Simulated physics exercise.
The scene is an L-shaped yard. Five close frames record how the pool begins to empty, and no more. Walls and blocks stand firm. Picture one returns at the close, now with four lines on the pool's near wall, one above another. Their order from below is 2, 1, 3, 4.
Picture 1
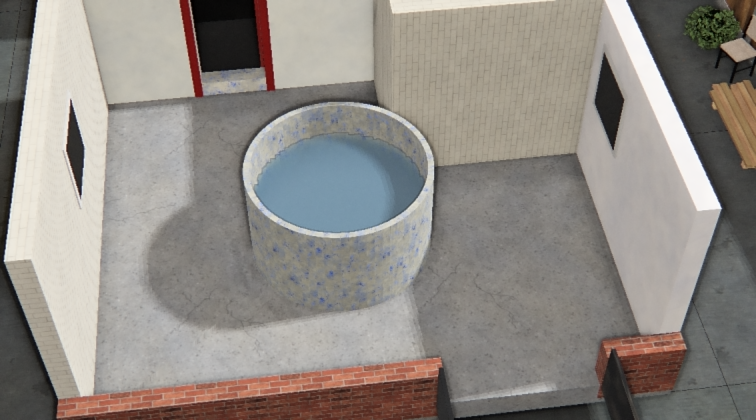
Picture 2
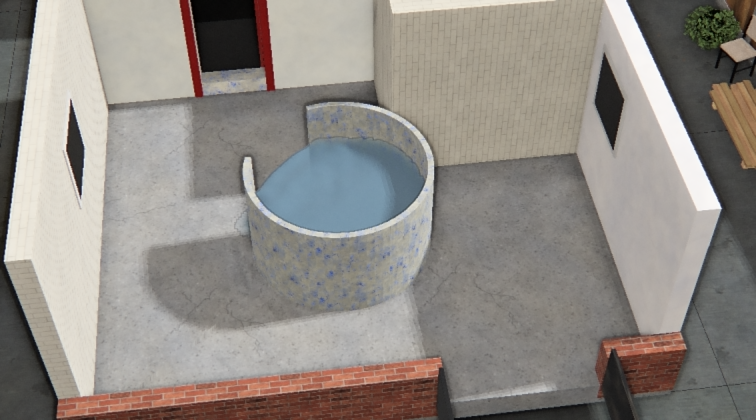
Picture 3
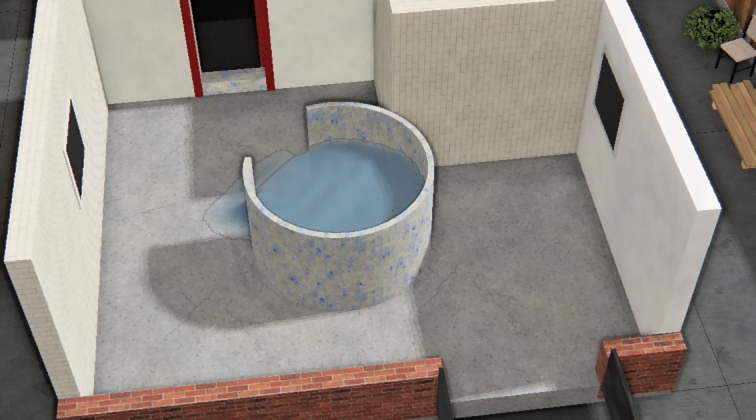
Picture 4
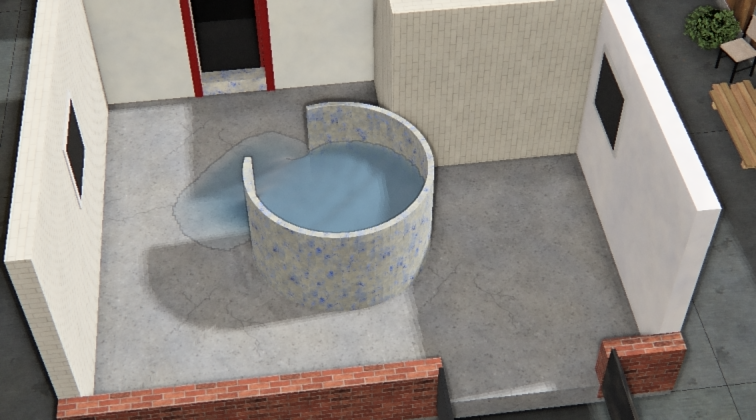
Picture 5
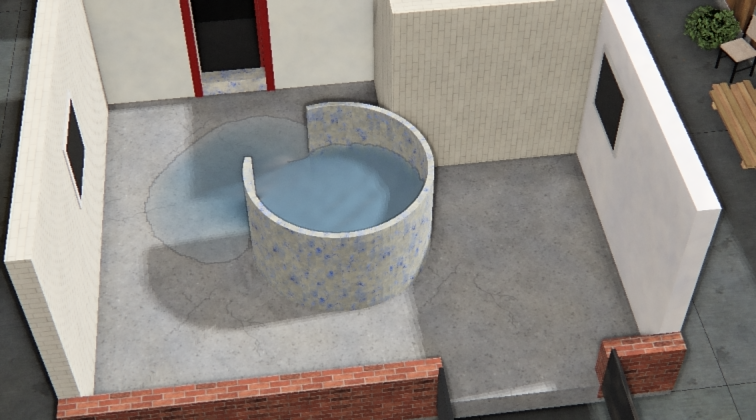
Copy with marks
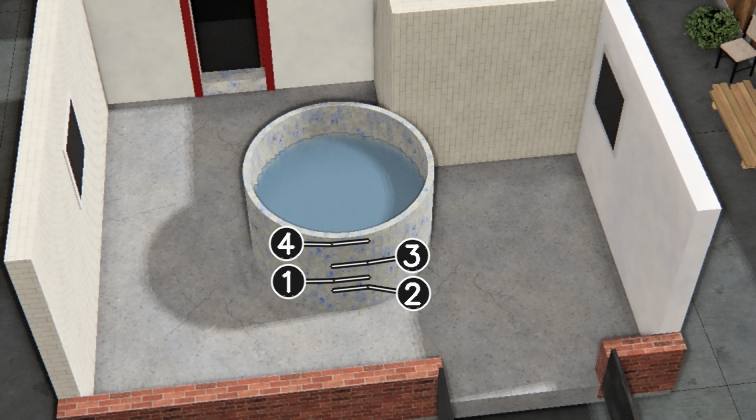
A section of the round, speckled pool wall disappears on its left side, opening a gap. Blue water flows out through it, spreading across the grey yard floor in a widening rounded patch toward the left wall and red doorway.
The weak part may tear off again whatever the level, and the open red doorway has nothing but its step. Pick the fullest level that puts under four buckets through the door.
Use mark 1.
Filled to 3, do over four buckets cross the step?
Yes, that goes wrong.
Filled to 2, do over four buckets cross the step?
No.
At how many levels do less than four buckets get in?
Two of them.
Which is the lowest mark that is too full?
That would be 3.
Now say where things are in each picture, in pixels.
The first frame shows water in the pool at rest, its middle at (340, 192); foot of the red doorway at (235, 93); open gate at (522, 346).
In the second frame, water covers 1 % of the ground, its front hidden from here.
In the third frame, 4 % of the ground under water, visible out to (212, 220).
In the fourth frame, 9 % of the ground under water, visible out to (188, 195).
In the fifth frame, 15 % of the ground under water, visible out to (169, 173).
In white, 1 at (350, 279); 2 at (351, 288); 3 at (350, 264); 4 at (349, 242); from the bottom up 2, 1, 3, 4.
If 1 is chosen, a bucket or two gets in.
If 2 is chosen, nothing gets over.
If 3 is chosen, about 10 bucketfuls get in.
If 4 is chosen, dozens of bucketfuls pour in.
